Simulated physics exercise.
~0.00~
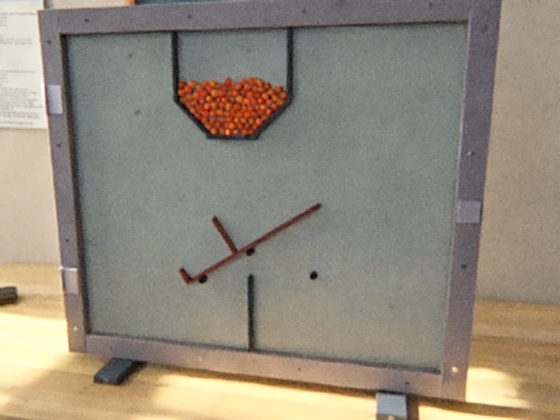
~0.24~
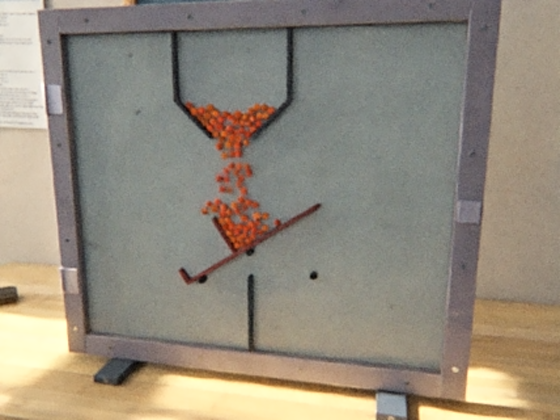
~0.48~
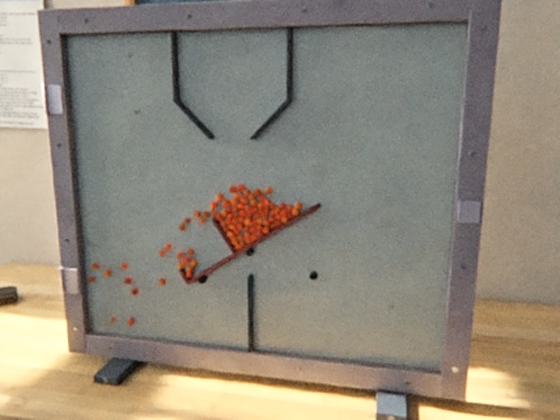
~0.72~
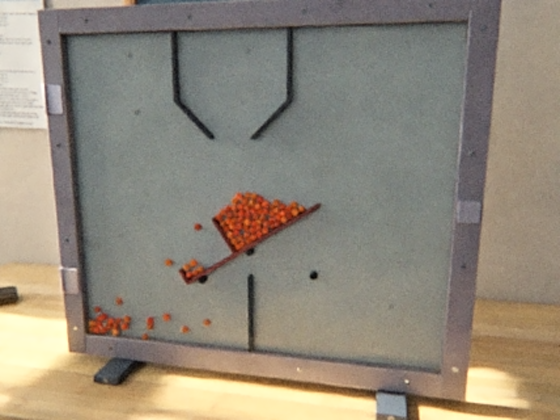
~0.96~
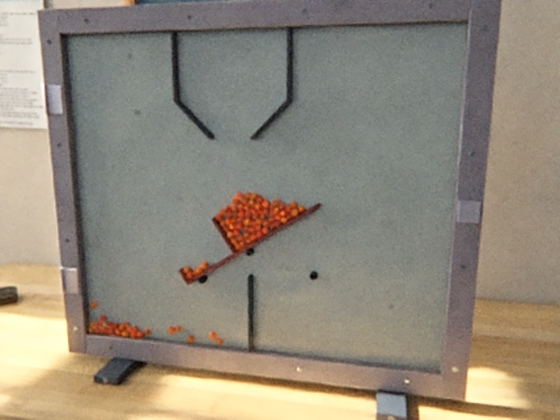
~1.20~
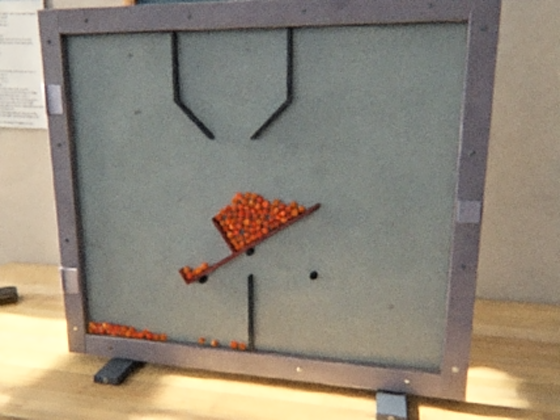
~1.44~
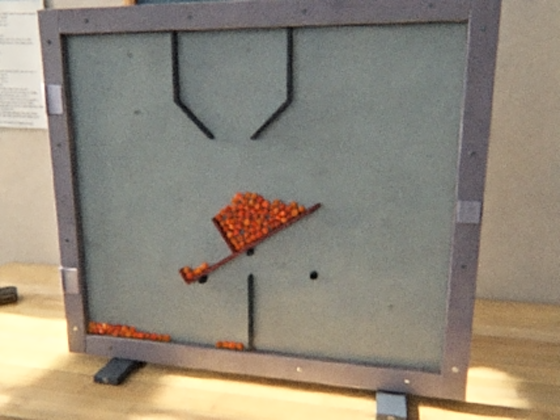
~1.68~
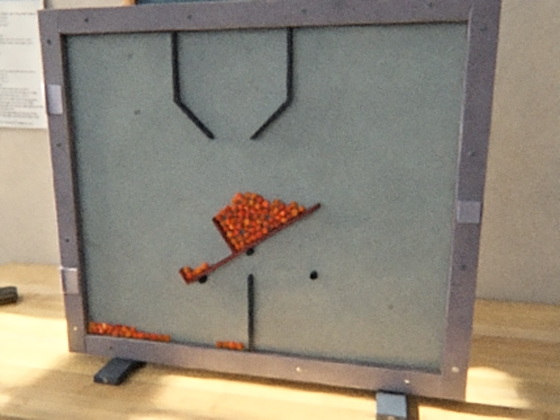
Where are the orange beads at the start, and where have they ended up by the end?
At the start the beads are all held in the hopper at the top. By the end they are lower down, with most resting on the tilted red tray and some lying in the left bin.
